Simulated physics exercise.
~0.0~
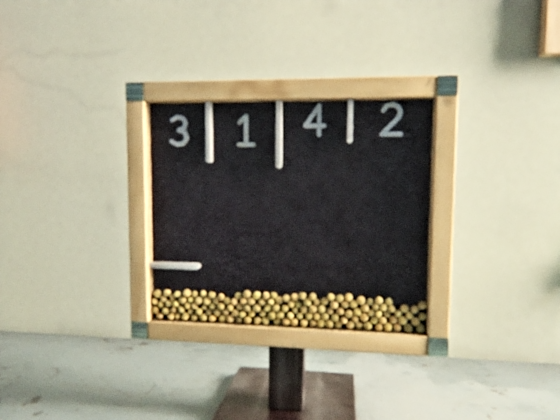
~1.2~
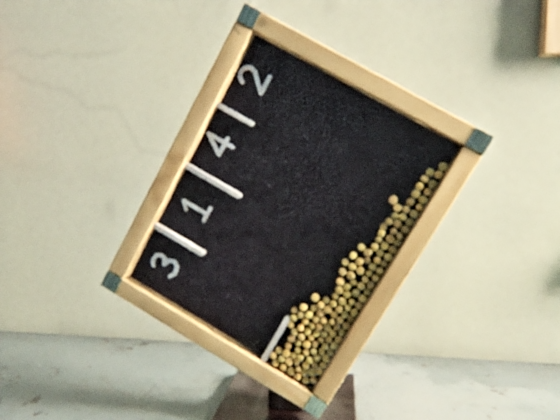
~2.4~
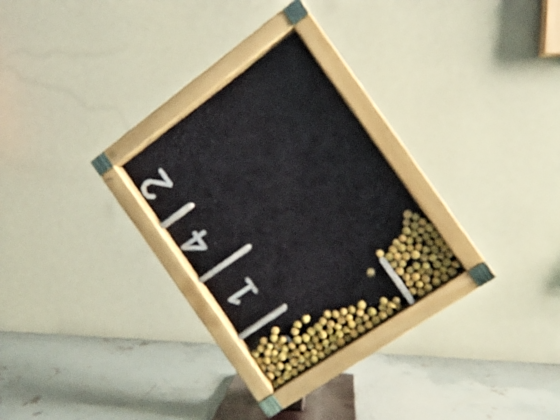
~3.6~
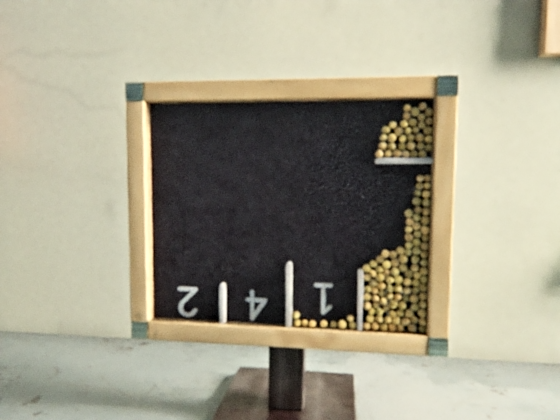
Pale beads sliding right inside a wood-framed case turning anticlockwise upside down, mostly filling the far-right pocket, some resting on a ledge.
